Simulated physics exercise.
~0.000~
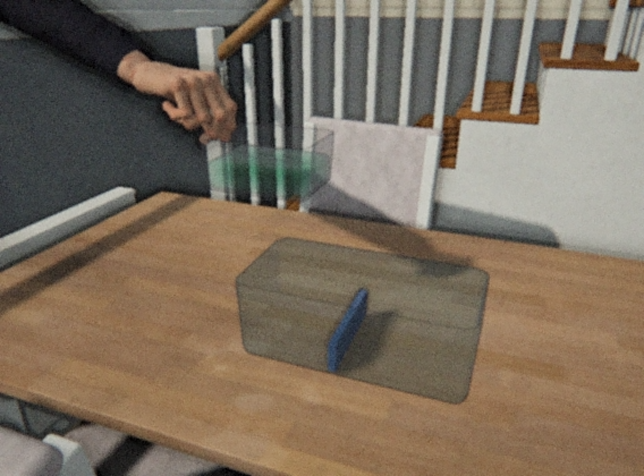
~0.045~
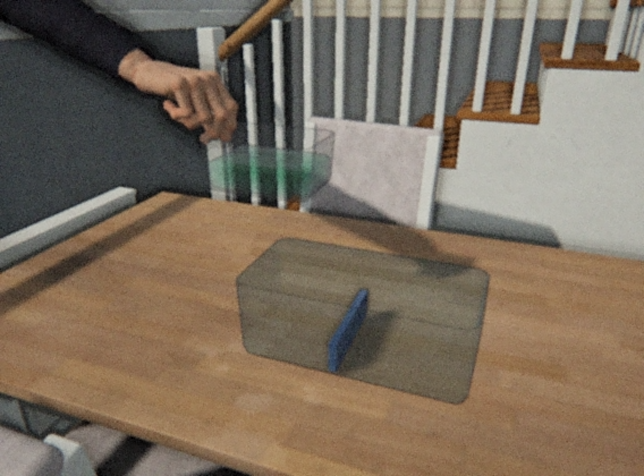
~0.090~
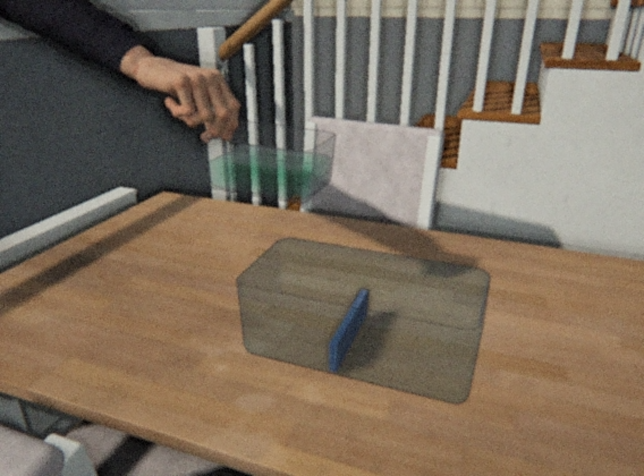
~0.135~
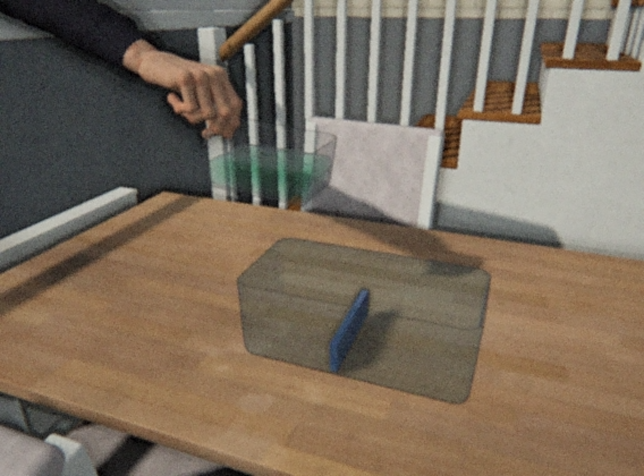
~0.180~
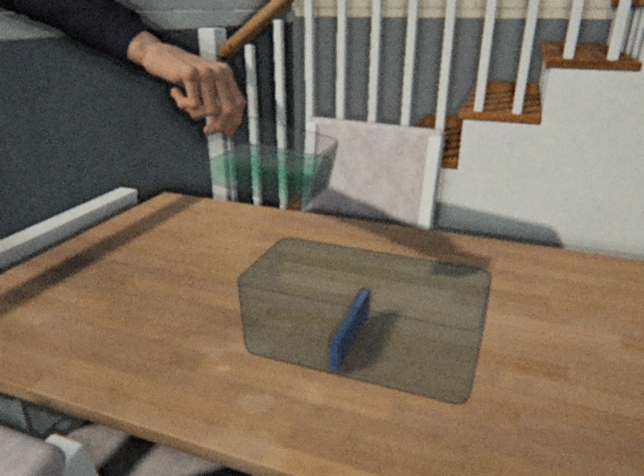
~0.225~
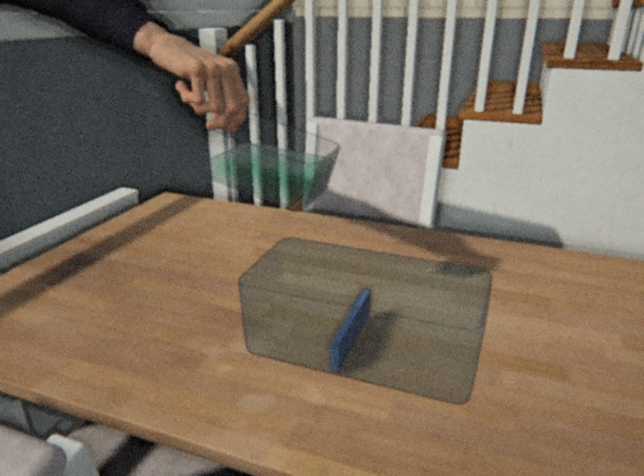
A clear tub of greenish liquid, with a hand just above it, started level and slowly tilted down to the right beside an empty see-through basin with a blue divider on a wooden table.
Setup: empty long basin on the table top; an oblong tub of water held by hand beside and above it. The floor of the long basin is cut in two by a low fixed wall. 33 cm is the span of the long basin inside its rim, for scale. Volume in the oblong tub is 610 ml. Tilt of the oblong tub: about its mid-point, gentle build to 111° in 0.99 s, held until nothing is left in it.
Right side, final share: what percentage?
56 per cent.
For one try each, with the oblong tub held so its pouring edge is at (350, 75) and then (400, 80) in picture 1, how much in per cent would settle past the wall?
Result: 80 per cent, then 90 per cent.
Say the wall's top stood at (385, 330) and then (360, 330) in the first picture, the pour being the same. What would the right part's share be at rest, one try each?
One try each: Around 10 percent and then around 45 percent.
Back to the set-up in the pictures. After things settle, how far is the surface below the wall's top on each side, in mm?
Left 36 mm, right 36 mm.
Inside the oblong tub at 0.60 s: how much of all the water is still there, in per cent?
About 44 percent.
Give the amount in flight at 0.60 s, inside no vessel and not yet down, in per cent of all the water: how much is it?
It comes to about 46 percent.
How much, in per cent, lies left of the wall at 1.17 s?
I'd put it at close to 44 %.
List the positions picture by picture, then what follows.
In the first frame, tilt 0°; pouring edge (322, 141); surface from (226, 152) to (322, 163); the long basin's rim runs from (258, 259) to (485, 300); the wall's top is at (349, 315).
In the second frame, tilt 1°; pouring edge (323, 142); surface from (226, 152) to (322, 163).
In the third frame, tilt 2°; pouring edge (324, 144); surface from (227, 152) to (323, 163).
In the fourth frame, tilt 5°; pouring edge (326, 147); surface from (227, 151) to (323, 164).
In the fifth frame, tilt 9°; pouring edge (327, 151); surface from (228, 151) to (324, 165).
In the sixth frame, tilt 14°; pouring edge (329, 156); surface from (228, 150) to (325, 166).
By 0.60 s the tilt is 74° and 43 per cent is still to pour, 1 is left of the wall and 10 right of it.
By 0.88 s the tilt is 108° and 8 per cent is still to pour, 26 is left of the wall and 56 right of it.
By 1.17 s the tilt is 111° and 0 per cent is still to pour, 44 is left of the wall and 56 right of it.
By 1.49 s the tilt is 111° and 0 per cent is still to pour, 44 is left of the wall and 56 right of it.
At rest 44 per cent lies left of the wall, 56 right of it and 1 outside.
